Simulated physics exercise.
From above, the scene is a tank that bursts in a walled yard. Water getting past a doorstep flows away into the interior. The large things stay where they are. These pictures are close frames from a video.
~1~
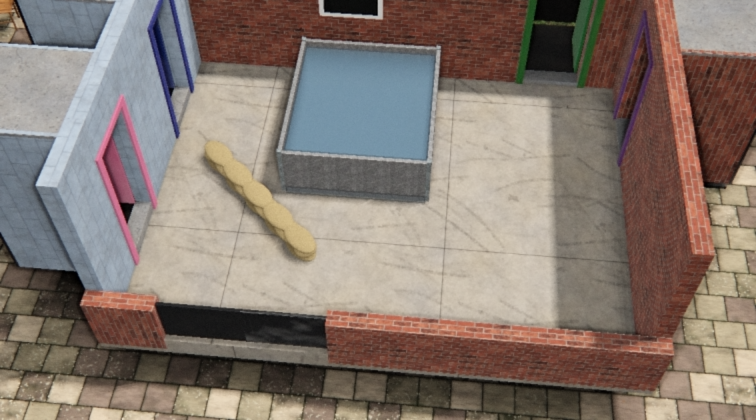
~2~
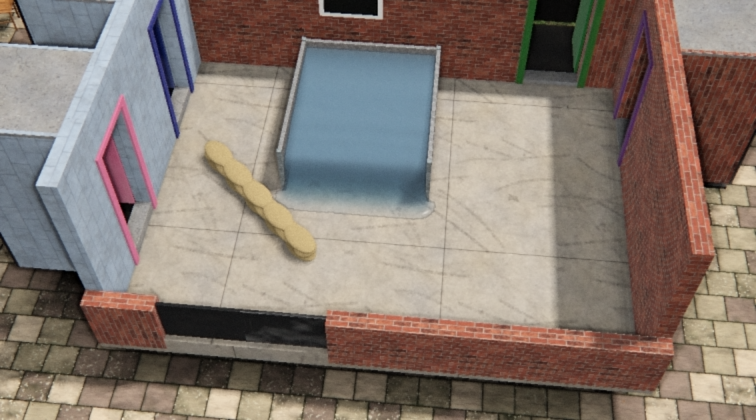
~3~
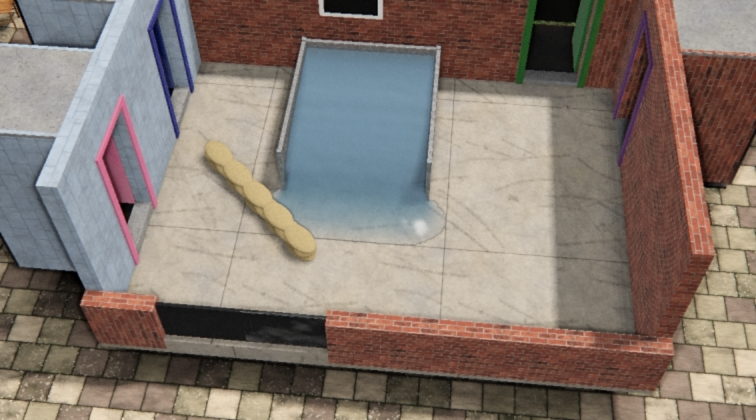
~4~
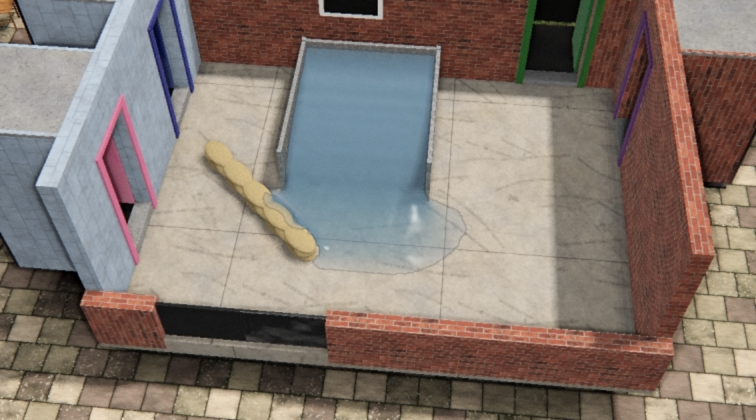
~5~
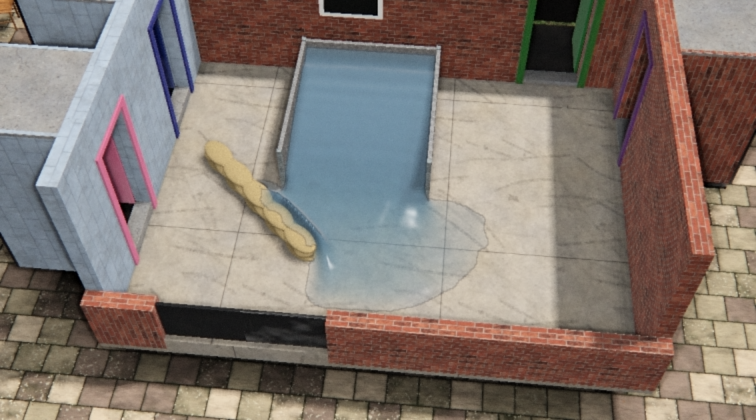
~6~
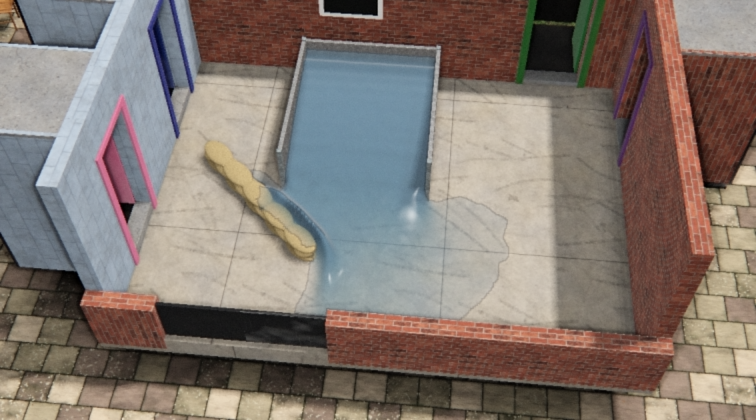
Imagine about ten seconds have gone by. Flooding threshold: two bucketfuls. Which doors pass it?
The green door passes it; the pink door does not pass it; the purple door passes it; the blue door does not pass it.
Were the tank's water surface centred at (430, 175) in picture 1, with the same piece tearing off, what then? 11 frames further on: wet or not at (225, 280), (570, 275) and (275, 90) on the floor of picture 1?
Log: Flood; flood; no flood.
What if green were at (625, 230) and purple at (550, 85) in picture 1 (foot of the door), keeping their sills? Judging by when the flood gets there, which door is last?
It's the door marked purple.
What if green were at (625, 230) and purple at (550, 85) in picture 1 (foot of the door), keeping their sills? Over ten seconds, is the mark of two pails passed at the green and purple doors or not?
So the green one runs past it while the purple one runs past it.
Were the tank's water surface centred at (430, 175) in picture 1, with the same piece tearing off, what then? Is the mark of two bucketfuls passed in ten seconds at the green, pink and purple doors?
Green exceeds the threshold, pink exceeds the threshold, purple exceeds the threshold.
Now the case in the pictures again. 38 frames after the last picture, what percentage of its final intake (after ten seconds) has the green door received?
Some 55 per cent.
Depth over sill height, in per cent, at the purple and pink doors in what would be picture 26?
Depth ratios, approx.: 140 and 90 percent.
A moment on, water covers 40 % of the floor; the green door not reached, the pink door not reached, the purple door not reached, the blue door not reached.
Next, water covers 55 % of the floor; the green door not reached, the pink door not reached, the purple door not reached, the blue door wet at the sill, nothing in.
Then, water covers 80 % of the floor; the green door not reached, the pink door wet at the sill, nothing in, the purple door wet at the sill, nothing in, the blue door wet at the sill, nothing in.
Later, water covers 95 % of the floor; the green door far over two buckets in, the pink door wet at the sill, nothing in, the purple door under two buckets in, the blue door wet at the sill, nothing in.
In the end, water covers 95 % of the floor; the green door far over two buckets in, the pink door wet at the sill, nothing in, the purple door over two buckets in, the blue door wet at the sill, nothing in.
